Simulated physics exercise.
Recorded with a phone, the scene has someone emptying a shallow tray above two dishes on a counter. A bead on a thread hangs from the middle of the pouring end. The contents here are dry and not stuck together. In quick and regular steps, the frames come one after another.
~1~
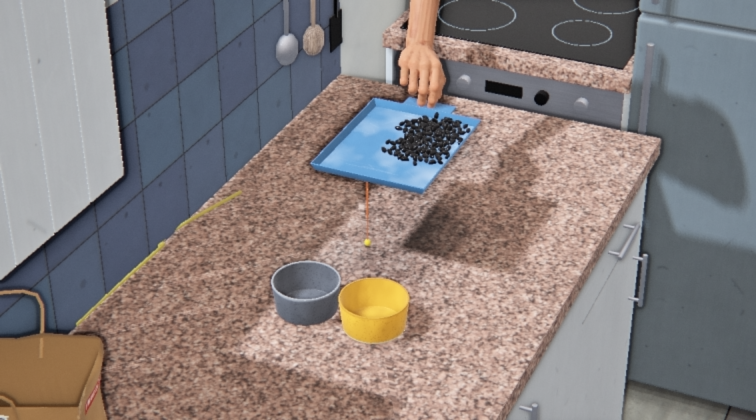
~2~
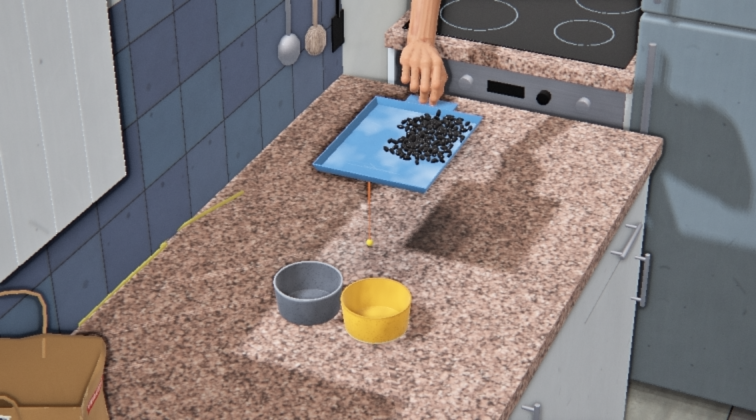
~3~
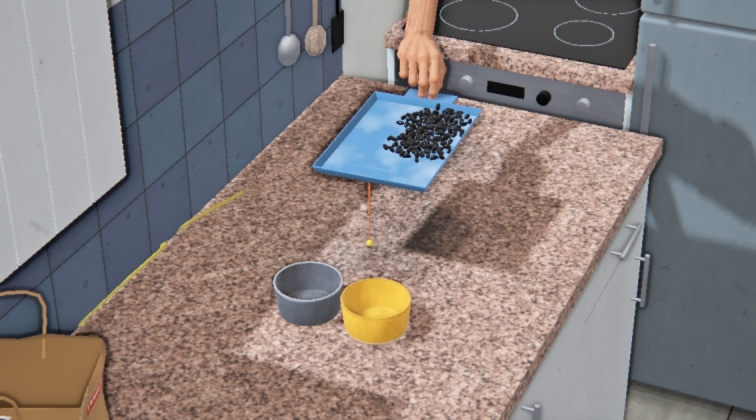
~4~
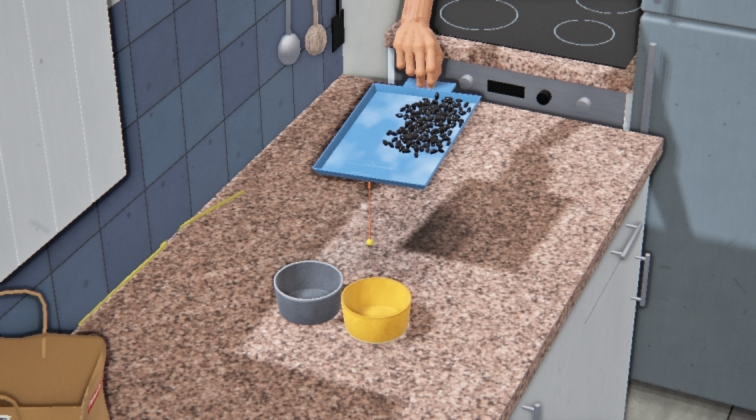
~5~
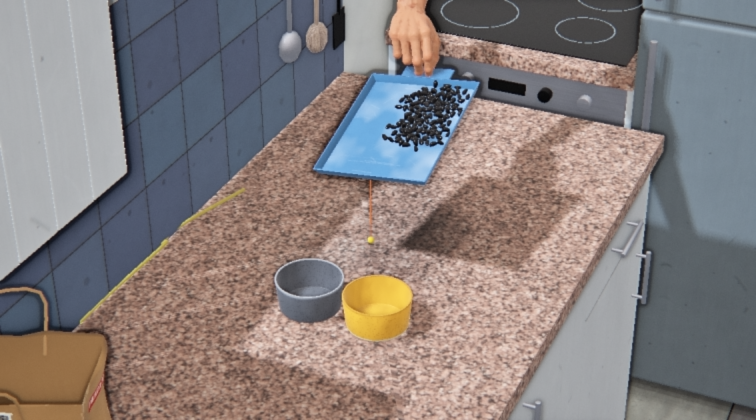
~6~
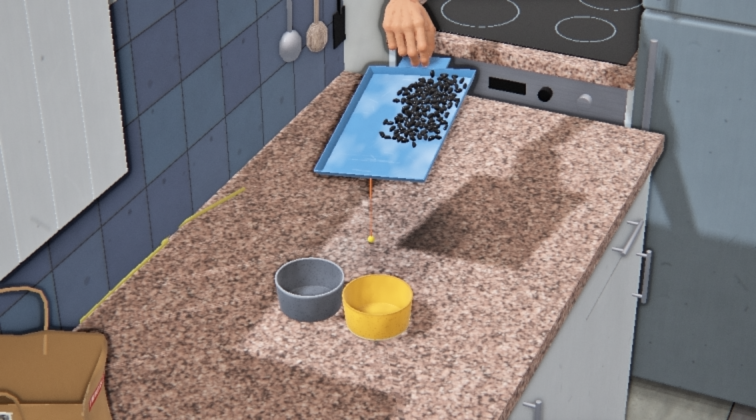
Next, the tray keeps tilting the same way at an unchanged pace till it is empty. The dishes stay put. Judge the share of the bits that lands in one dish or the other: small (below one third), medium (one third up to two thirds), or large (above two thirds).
The share is small.
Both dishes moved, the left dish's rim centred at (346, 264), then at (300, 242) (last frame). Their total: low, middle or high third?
Try one: Under a third. Try two: More than two thirds.
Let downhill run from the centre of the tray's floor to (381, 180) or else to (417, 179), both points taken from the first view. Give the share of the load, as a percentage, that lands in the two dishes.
The first try gives close to 30 percent; the next gives 0 percent.
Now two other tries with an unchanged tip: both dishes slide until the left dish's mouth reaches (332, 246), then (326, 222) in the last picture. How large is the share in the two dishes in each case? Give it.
Some 60 percent in the first case, 20 percent in the second.
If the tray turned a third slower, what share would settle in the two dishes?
Close to 0 in a hundred.
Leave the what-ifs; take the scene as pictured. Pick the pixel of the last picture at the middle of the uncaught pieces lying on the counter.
Look around (295, 271) in the last picture.
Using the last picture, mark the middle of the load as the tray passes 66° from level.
I'd mark it close to (328, 180).
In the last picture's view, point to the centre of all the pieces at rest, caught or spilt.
Once it all stops, the middle lies near (296, 274).
Shortly afterwards, tray tipped steeply; near half on the tray; only a few in the left dish; only a few outside both; near a third in the air.
Next, tray tipped past a quarter turn; a little in the left dish; all but a few outside both; only a few in the air.
Some moments later, tray tipped past a quarter turn; a little in the left dish; all but a few outside both.
In the end, tray tipped past a quarter turn; none at all in the right dish; a little in the left dish; all but a few outside both.
